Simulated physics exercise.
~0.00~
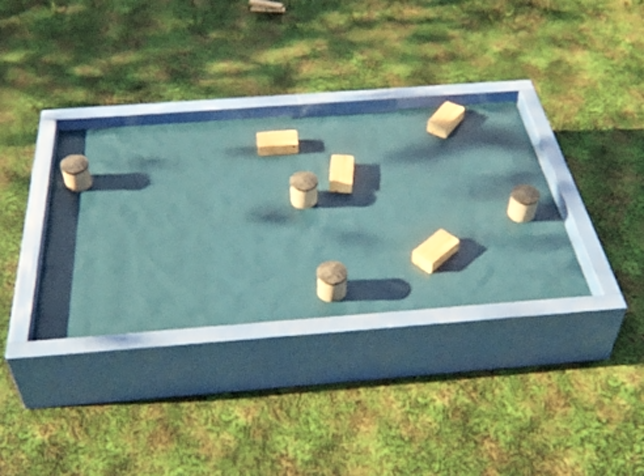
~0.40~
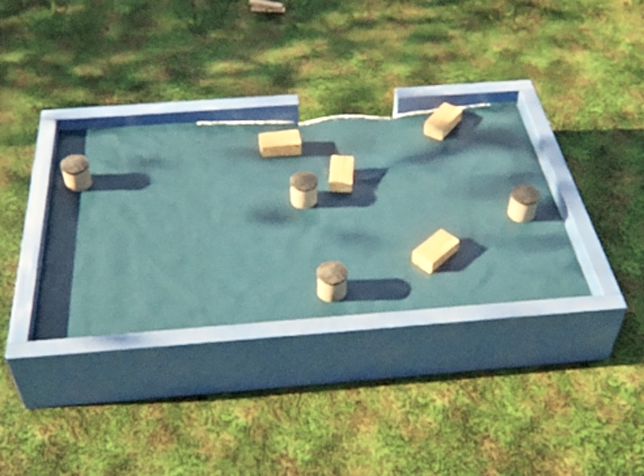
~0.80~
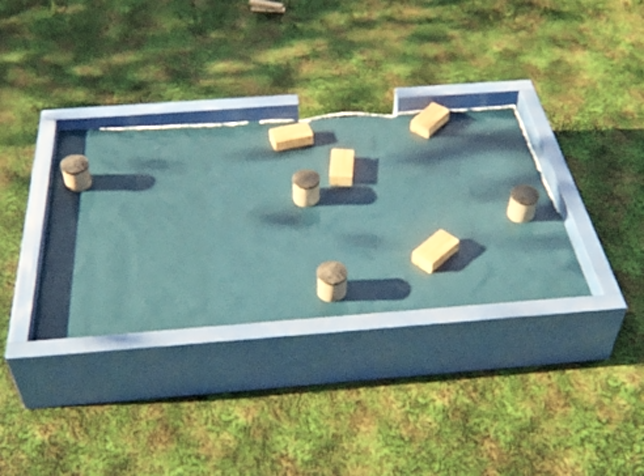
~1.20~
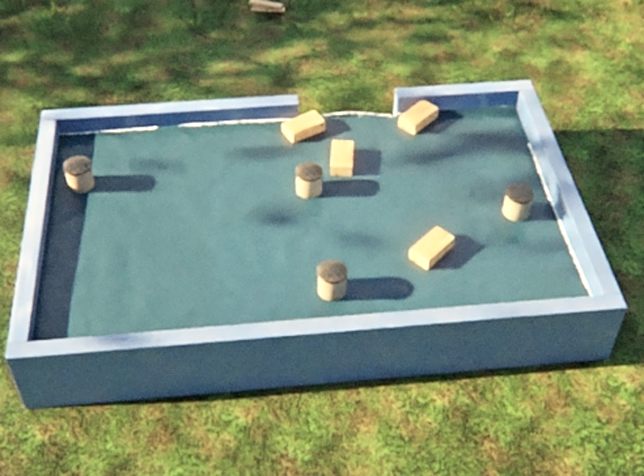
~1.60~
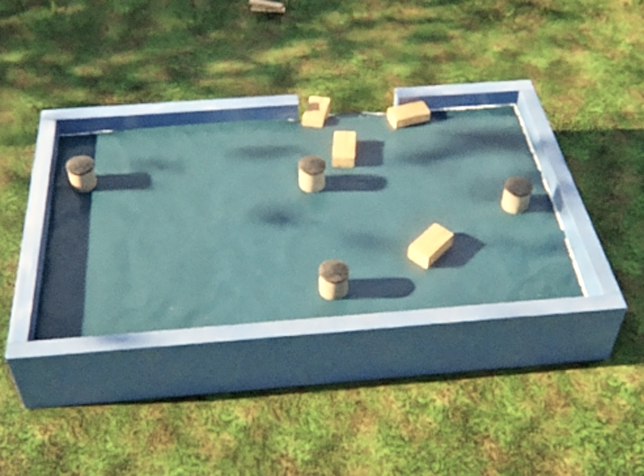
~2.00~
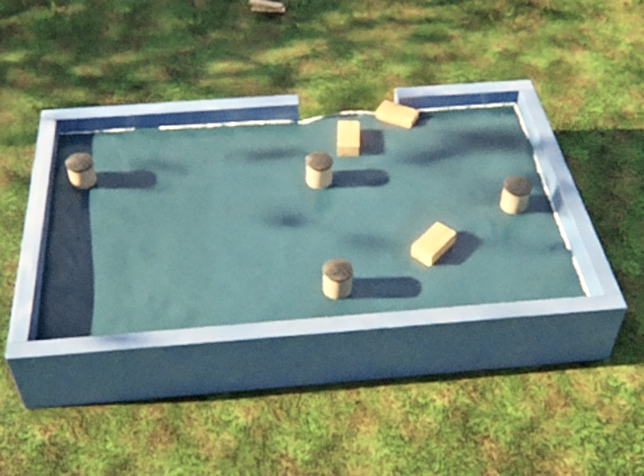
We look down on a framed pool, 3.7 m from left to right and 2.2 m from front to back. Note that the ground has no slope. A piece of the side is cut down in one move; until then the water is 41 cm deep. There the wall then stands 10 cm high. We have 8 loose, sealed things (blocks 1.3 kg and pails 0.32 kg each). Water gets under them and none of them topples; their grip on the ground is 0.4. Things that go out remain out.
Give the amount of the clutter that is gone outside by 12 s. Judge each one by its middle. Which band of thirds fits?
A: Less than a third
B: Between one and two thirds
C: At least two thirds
Between one and two thirds.
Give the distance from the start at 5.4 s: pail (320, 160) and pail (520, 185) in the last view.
Gone out; 30 cm.
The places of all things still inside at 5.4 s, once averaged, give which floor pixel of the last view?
That lands at roughly (340, 254).
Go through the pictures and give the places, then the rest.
A block at (342, 169) floats; a block at (447, 115), afloat; about 3330 L in view; 0 of 8 have shifted, in the first frame.
A block at (342, 170) floats; a block at (444, 116) floats; about 3290 L in view; 0 of 8 have shifted, in the second frame.
A block at (342, 163), afloat, 11 cm from its start; a block at (431, 116) floats, 12 cm from its start; about 3220 L in view; 4 of 8 have shifted, in the third frame.
A block at (342, 154), afloat, 20 cm from its start; a block at (419, 112) floats, 22 cm from its start; 38 cm deep round most things; 6 of 8 have shifted, in the fourth frame.
A block at (344, 145), afloat, 31 cm from its start; a block at (409, 111), afloat, 31 cm from its start; about 3080 L in view; 6 of 8 have shifted, in the fifth frame.
A block at (349, 134), afloat, 45 cm from its start; a block at (398, 111), afloat, 40 cm from its start; 37 cm deep round most things; 8 of 8 have shifted, in the sixth frame.
After 2.8 s 2 of 8 are out; 6 afloat.
After 5.4 s 4 of 8 are out; 4 afloat.
After 8.0 s 4 of 8 are out; 4 afloat.
After 12.0 s 4 of 8 are out; 4 afloat.
